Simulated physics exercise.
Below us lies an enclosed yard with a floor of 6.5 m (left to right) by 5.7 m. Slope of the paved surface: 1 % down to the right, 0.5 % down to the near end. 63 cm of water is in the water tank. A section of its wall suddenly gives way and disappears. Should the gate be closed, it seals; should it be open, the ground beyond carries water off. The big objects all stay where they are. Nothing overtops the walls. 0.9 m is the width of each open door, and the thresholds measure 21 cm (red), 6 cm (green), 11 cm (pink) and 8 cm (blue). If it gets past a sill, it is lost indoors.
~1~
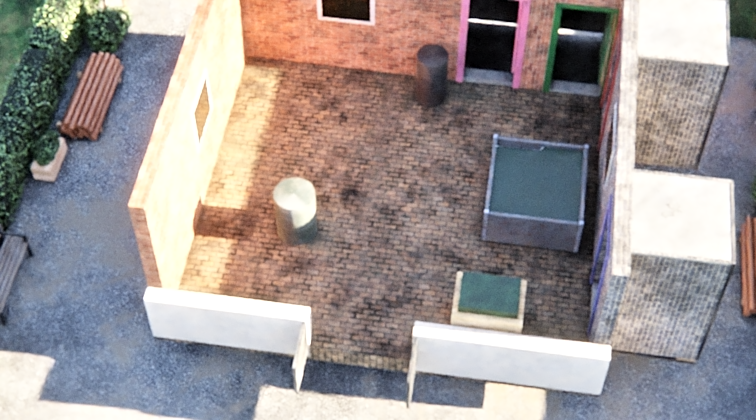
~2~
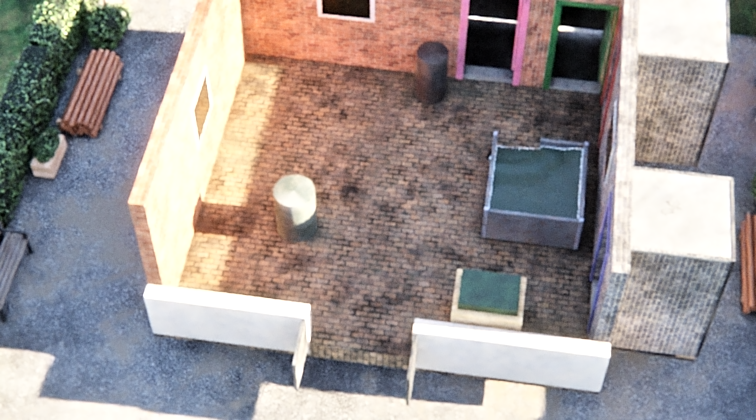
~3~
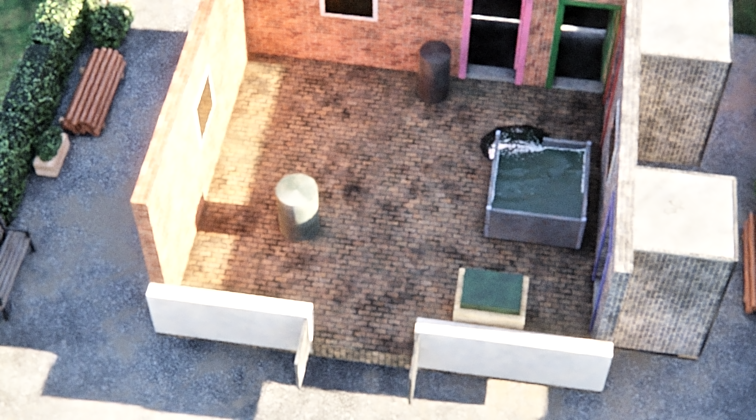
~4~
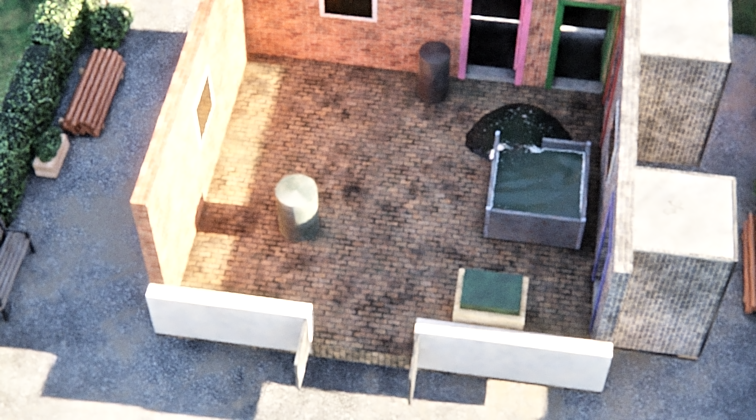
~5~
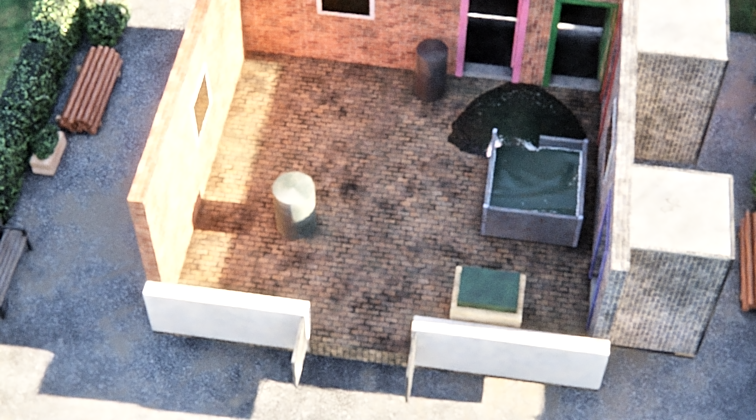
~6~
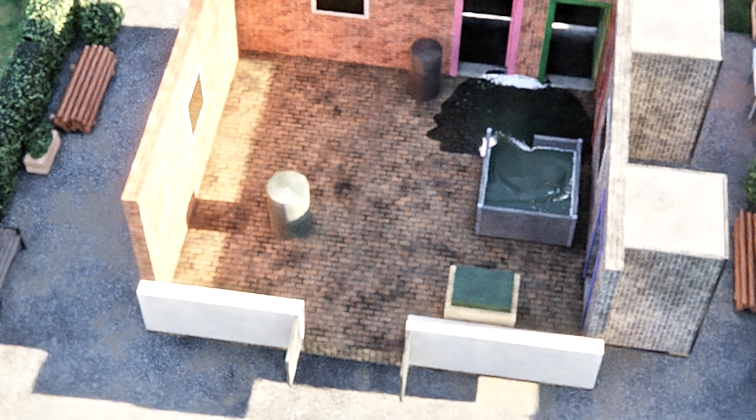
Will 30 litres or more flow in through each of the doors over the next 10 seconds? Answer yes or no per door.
Red door: No, green door: Yes, pink door: Yes, blue door: No.
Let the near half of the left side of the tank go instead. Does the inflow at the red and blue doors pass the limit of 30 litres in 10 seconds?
Red stays inside, blue stays inside, judged against that limit.
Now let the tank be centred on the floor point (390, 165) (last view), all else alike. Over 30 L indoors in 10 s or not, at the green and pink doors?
Green door held, pink door held.
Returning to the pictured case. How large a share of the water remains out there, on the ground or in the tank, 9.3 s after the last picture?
Some 74 in a hundred.
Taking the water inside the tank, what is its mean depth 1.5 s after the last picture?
Average depth: About 32 cm.
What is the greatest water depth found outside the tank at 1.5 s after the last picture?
About 24 cm.
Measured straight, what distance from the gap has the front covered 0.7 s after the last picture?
That's near 2.8 m in a straight line.
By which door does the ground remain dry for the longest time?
I'd say the blue one.
Then, 0.7 s after the last picture water covers 15 % of the floor and is deepest (31 cm) near (446, 78); red door 6 cm at the sill, 0 L in, green door 18 cm at the sill, 18 L in, pink door 25 cm at the sill, 37 L in, blue door not reached.
Then, 1.5 s after the last picture water covers 20 % of the floor and is deepest (24 cm) near (516, 86); red door 11 cm at the sill, 0 L in, green door 20 cm at the sill, 69 L in, pink door 23 cm at the sill, 94 L in, blue door not reached.
Then, 2.8 s after the last picture water covers 35 % of the floor and is deepest (18 cm) near (516, 86); red door 10 cm at the sill, 0 L in, green door 15 cm at the sill, 126 L in, pink door 17 cm at the sill, 136 L in, blue door not reached.
Then, 5.3 s after the last picture water covers 55 % of the floor and is deepest (14 cm) near (596, 96); red door 10 cm at the sill, 0 L in, green door 12 cm at the sill, 180 L in, pink door 11 cm at the sill, 153 L in, blue door 3 cm at the sill, 0 L in.
Then, 9.3 s after the last picture water covers 75 % of the floor and is deepest (8 cm) near (580, 365); red door 7 cm at the sill, 0 L in, green door 7 cm at the sill, 207 L in, pink door 6 cm at the sill, 154 L in, blue door 4 cm at the sill, 0 L in.
